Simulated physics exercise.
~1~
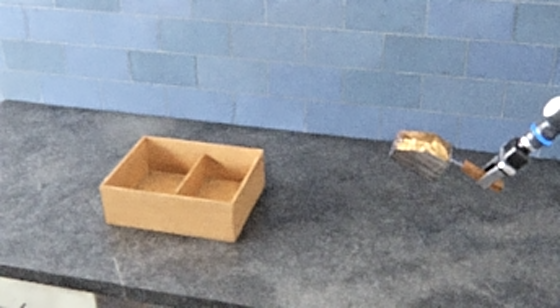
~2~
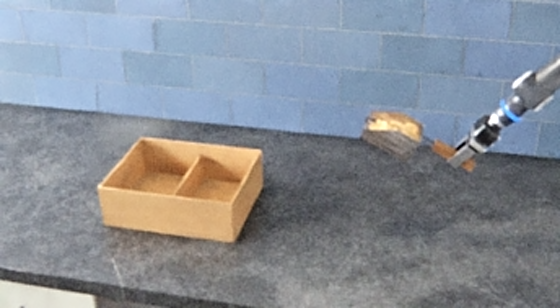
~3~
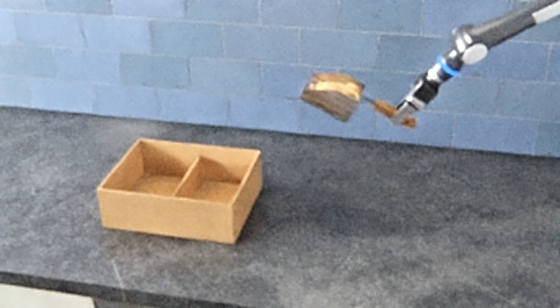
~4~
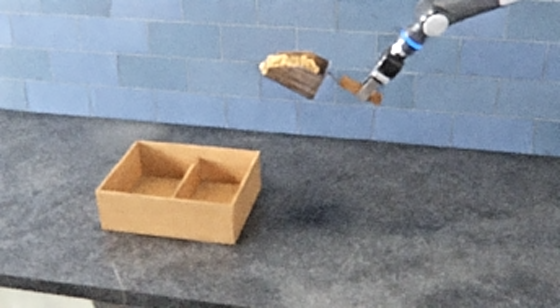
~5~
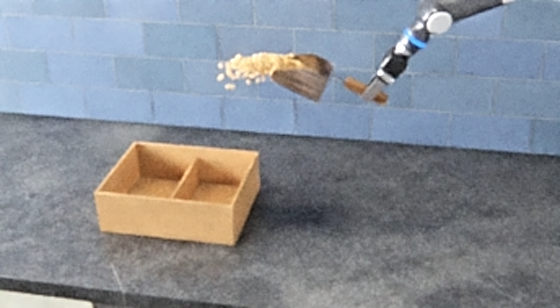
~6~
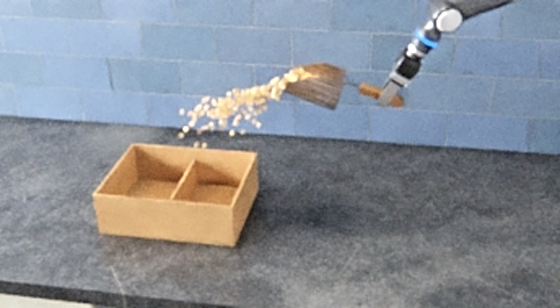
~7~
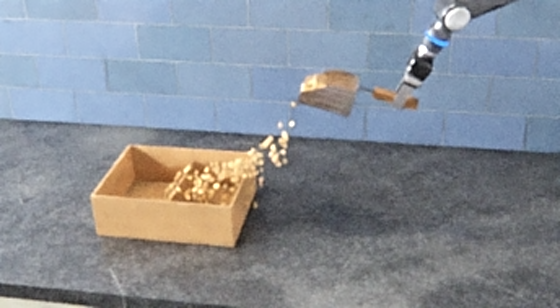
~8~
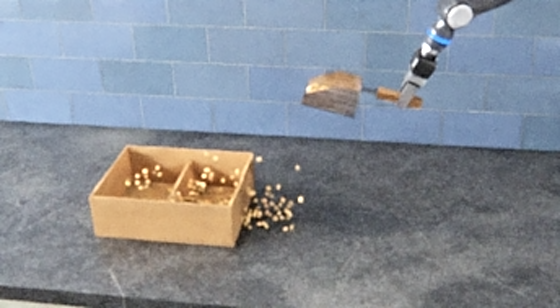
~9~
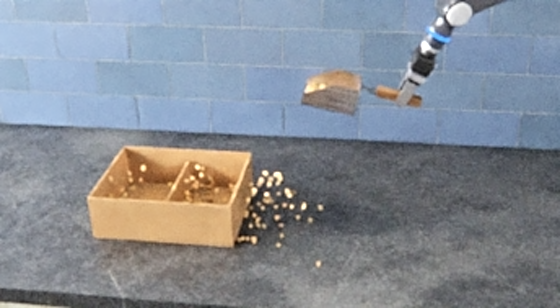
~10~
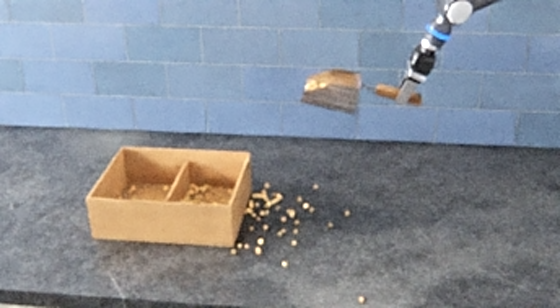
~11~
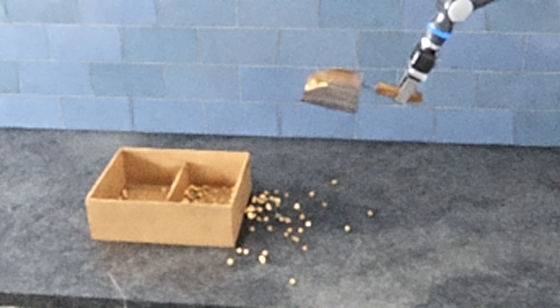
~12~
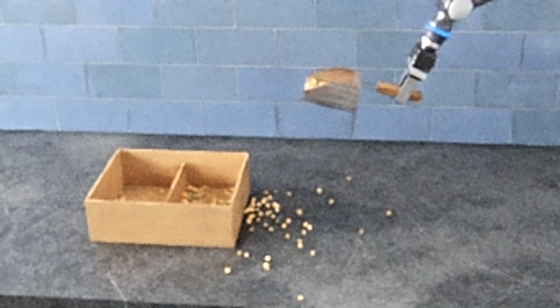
Chickpeas flew off a scoop that a robot arm swung up and leftward, then drew back slightly, toward a divided wooden box on a dark counter; some landed inside, mostly in the right-hand part, while others bounced and lay scattered beside its right end.
